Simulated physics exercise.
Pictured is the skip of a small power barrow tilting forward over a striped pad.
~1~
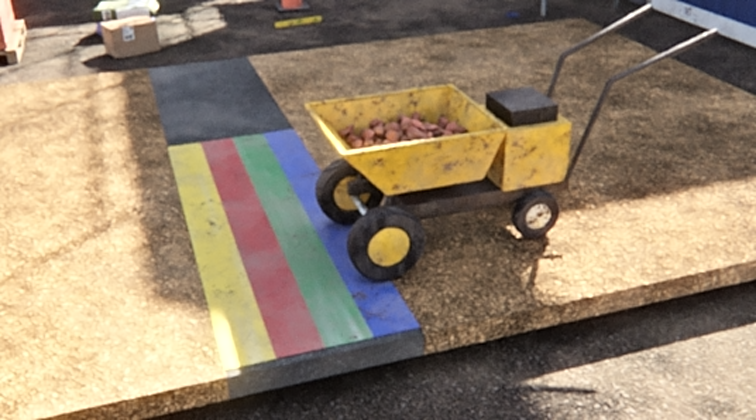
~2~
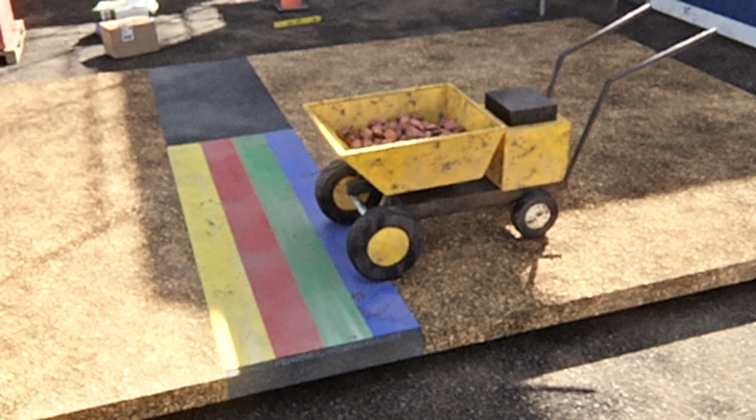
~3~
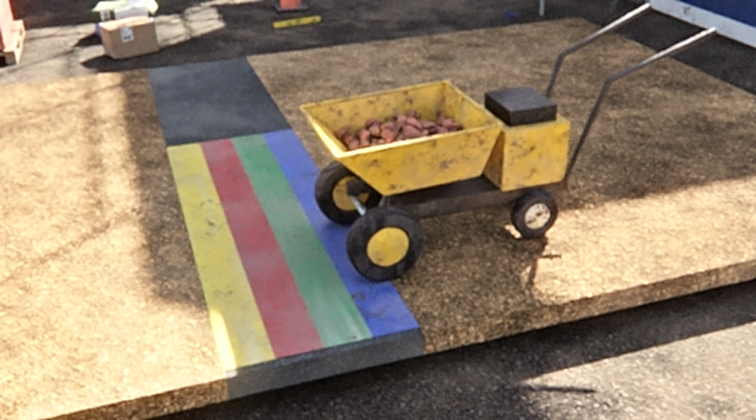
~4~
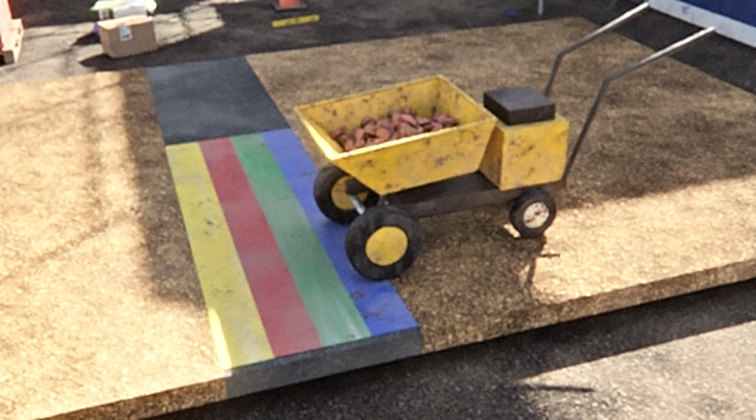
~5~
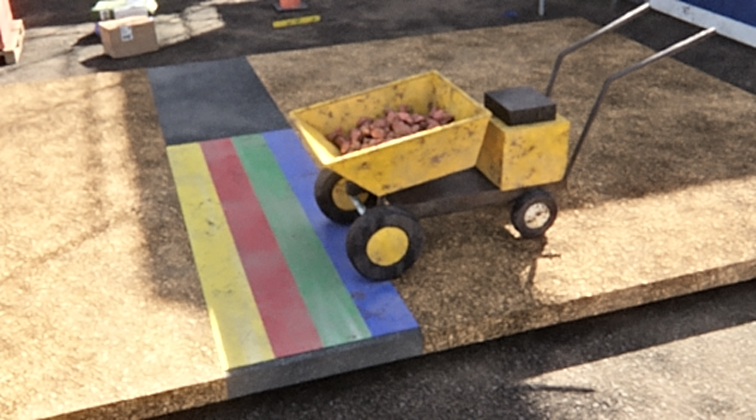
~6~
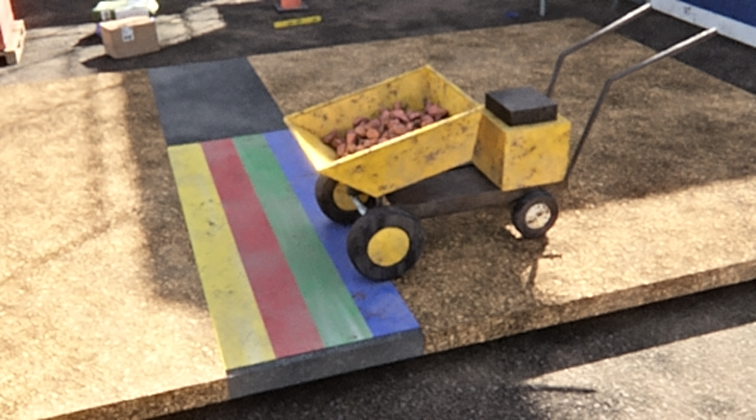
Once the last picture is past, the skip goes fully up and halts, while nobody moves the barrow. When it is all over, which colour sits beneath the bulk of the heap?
The bulk sits over the yellow colour.
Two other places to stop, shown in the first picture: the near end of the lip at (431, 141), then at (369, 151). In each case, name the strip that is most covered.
Case one gives the green one, case two gives red.
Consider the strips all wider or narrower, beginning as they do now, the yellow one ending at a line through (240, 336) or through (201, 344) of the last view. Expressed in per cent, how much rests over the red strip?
I'd say about 10 % for the first and about 40 % for the second.
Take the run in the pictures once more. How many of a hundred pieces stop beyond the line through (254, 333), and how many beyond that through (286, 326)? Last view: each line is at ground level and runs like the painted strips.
Respectively 40 and 80 percent.
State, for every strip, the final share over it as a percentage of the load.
Shares by strip - blue: 0 per cent; green: 0 per cent; red: 25 per cent; yellow: 40 per cent.
Just after the last frame, skip tipped steeply; every one in the skip.
A moment on, skip tipped steeply; almost all in the skip; just a few over the red strip; just a few over the yellow strip.
Further on, skip tipped right over; roughly a quarter in the skip; roughly a quarter over the red strip; roughly a third over the yellow strip; about a tenth off the paint.
When it is over, skip tipped right over; roughly a quarter in the skip; not one over the blue strip; not one over the green strip; roughly a quarter over the red strip; roughly a third over the yellow strip; roughly a quarter off the paint.
